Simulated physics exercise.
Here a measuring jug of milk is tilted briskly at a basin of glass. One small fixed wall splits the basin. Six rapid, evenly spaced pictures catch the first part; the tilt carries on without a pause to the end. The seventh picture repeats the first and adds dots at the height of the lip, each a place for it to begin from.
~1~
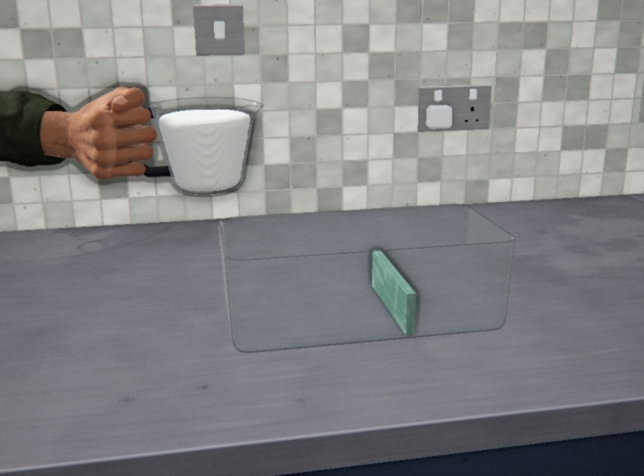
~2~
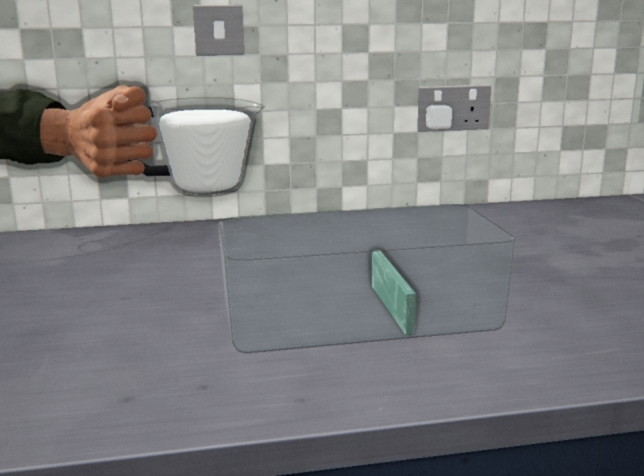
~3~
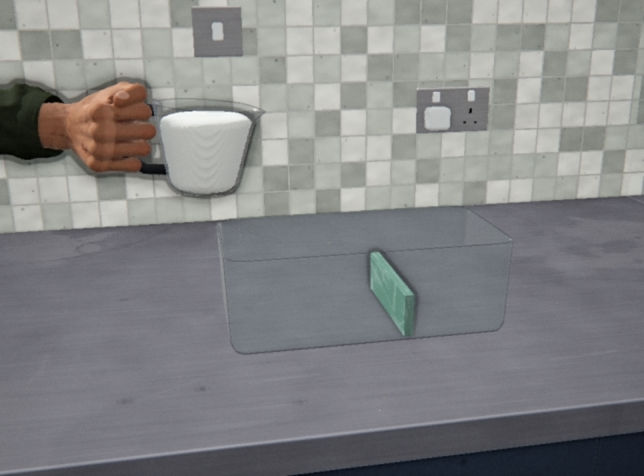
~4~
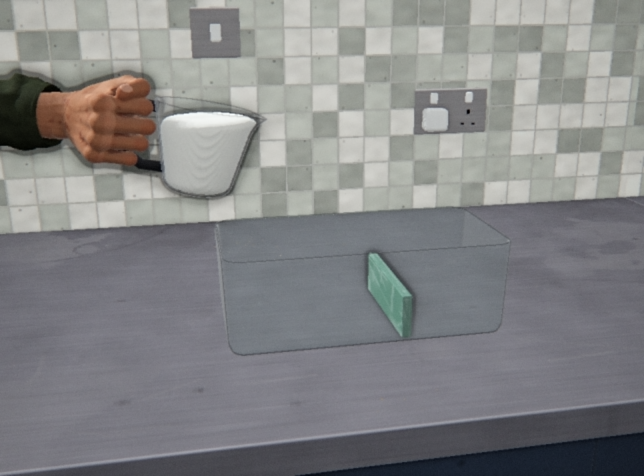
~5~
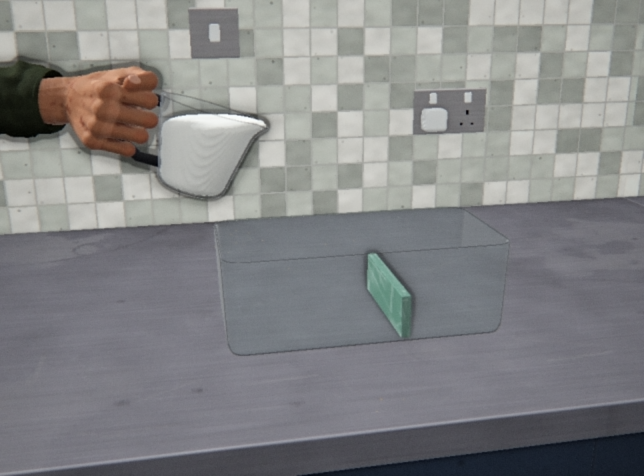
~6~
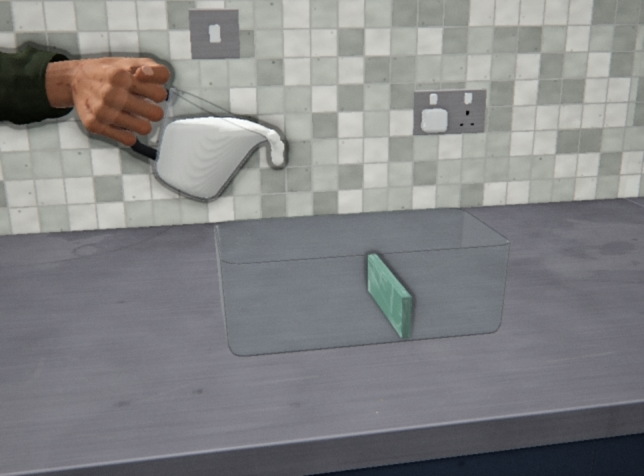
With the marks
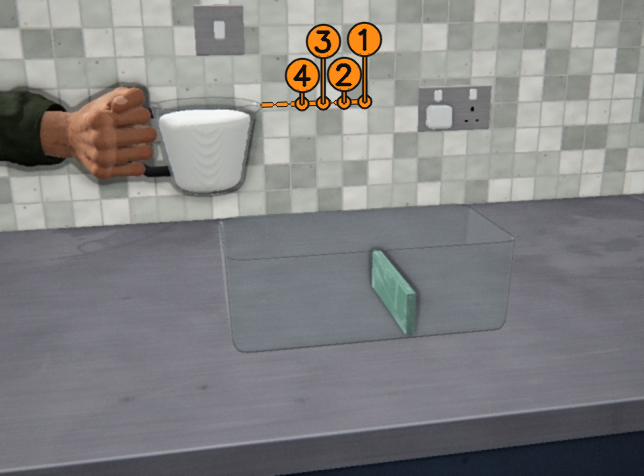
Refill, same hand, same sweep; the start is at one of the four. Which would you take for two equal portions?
2.
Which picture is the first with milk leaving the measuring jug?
In picture 6.
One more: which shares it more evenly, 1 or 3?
It is 1.
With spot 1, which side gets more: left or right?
More ends on the right.
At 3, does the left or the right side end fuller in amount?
The left one.
On the marked copy, 1 at (364, 101); 2 at (344, 102); 3 at (323, 103); 4 at (302, 103).
With 1, about 21 % ends left of the wall and 78 % right of it.
With 2, about 55 % ends left of the wall and 44 % right of it.
With 3, about 93 % ends left of the wall and 6 % right of it.
With 4, about 95 % ends left of the wall and 3 % right of it.
